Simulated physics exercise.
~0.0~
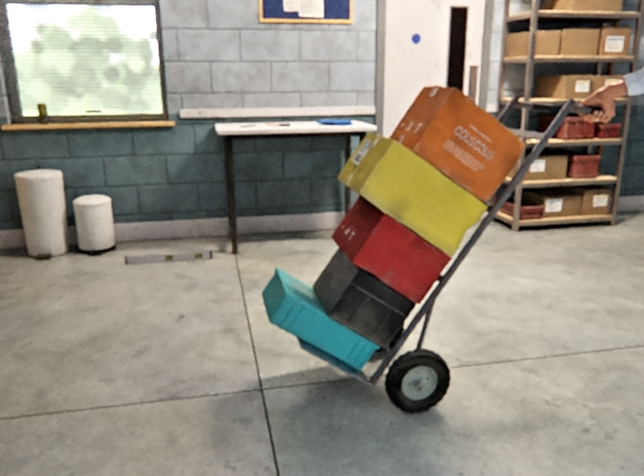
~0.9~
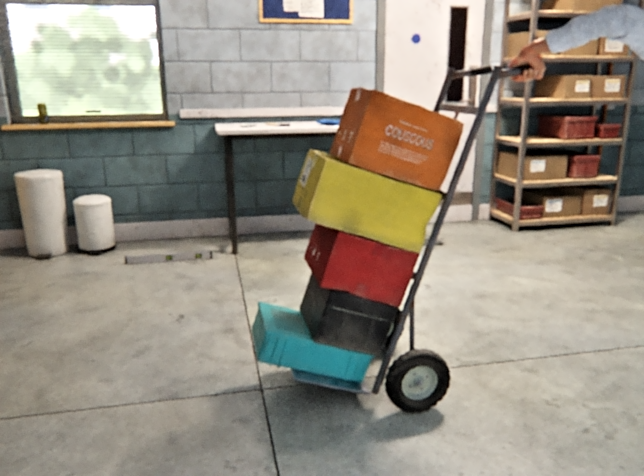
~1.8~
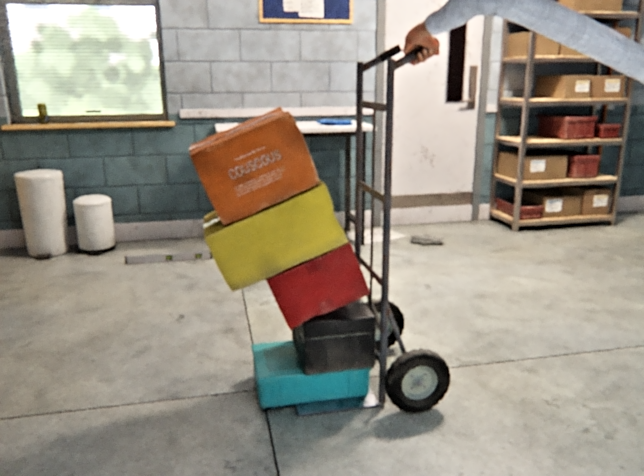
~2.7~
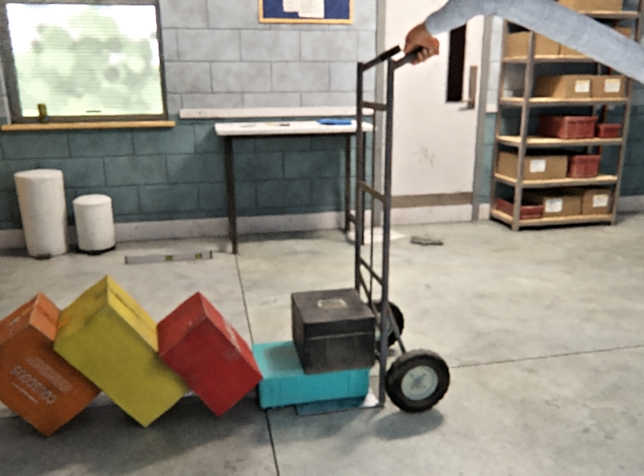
To begin with, a hand at the right holds a tilted sack truck stacked with a turquoise tote, a black toolbox, a red parcel, a yellow box and an orange parcel on top. The hand swings the handle up and to the left, bringing the truck steadily toward upright. As it stands straight, the upper three items lean away from the frame toward the left. They topple off and land on the concrete floor. Finally, the orange, yellow and red boxes rest tilted in a row at the left, while the black toolbox stays on the turquoise tote.
